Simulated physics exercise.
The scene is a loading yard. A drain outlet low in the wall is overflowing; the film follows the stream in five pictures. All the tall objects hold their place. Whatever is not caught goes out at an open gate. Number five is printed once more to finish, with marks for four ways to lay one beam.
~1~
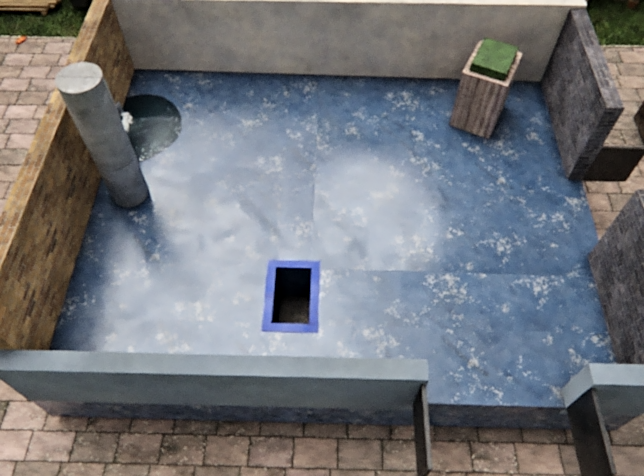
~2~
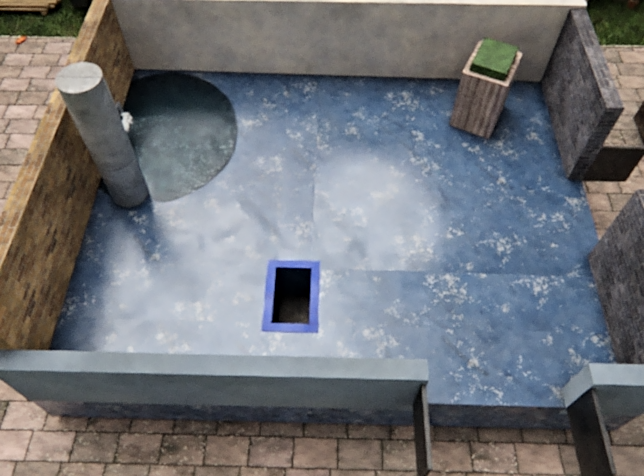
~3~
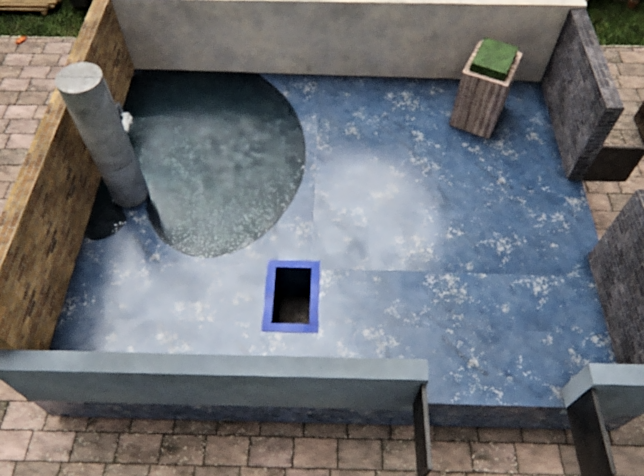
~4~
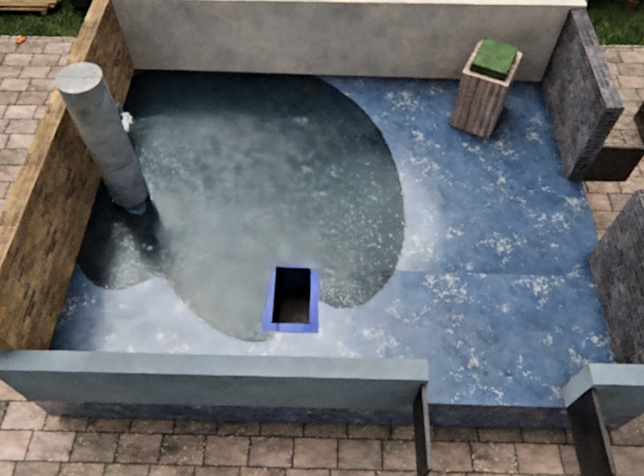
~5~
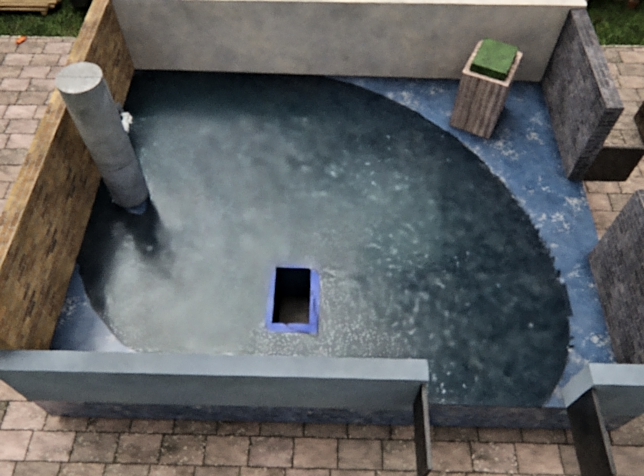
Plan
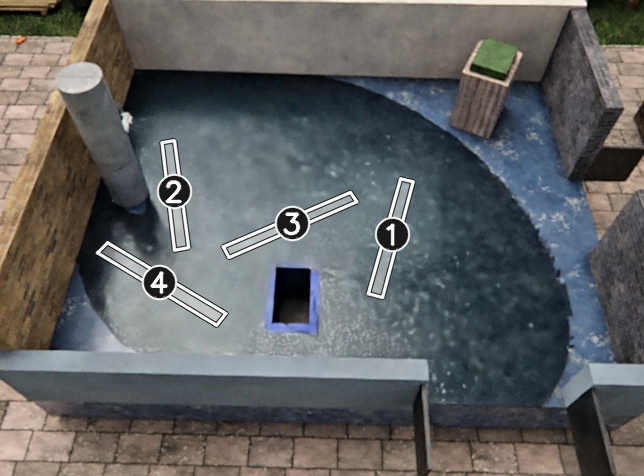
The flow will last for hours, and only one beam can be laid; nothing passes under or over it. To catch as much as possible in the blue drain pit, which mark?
1 beats the others.
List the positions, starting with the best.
Best to worst: 1, 4, 2, 3.
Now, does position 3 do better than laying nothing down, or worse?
Worse.
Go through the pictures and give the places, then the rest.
Outfall at (116, 120); blue drain pit at (292, 295); open gate at (489, 387); open gate at (577, 216); water covers 3 % of the ground and shows as far out as (175, 119); blue drain pit still dry.
Water covers 11 % of the ground and shows as far out as (233, 137); blue drain pit still dry.
Water covers 24 % of the ground and shows as far out as (256, 233); blue drain pit still dry.
Water covers 44 % of the ground and shows as far out as (393, 255); blue drain pit taking water.
Water covers 72 % of the ground and shows as far out as (563, 321); blue drain pit taking water.
On the marked copy, 1 from (375, 295) to (406, 180); 2 from (168, 141) to (181, 248); 3 from (226, 252) to (353, 197); 4 from (102, 247) to (221, 319).
If 1 is chosen, about 36 % of the stream runs into the blue drain pit, about 63 % out by the gates.
If 2 is chosen, about 9 % of the stream runs into the blue drain pit, about 91 % out by the gates.
If 3 is chosen, about 4 % of the stream runs into the blue drain pit, about 96 % out by the gates.
If 4 is chosen, about 23 % of the stream runs into the blue drain pit, about 77 % out by the gates.
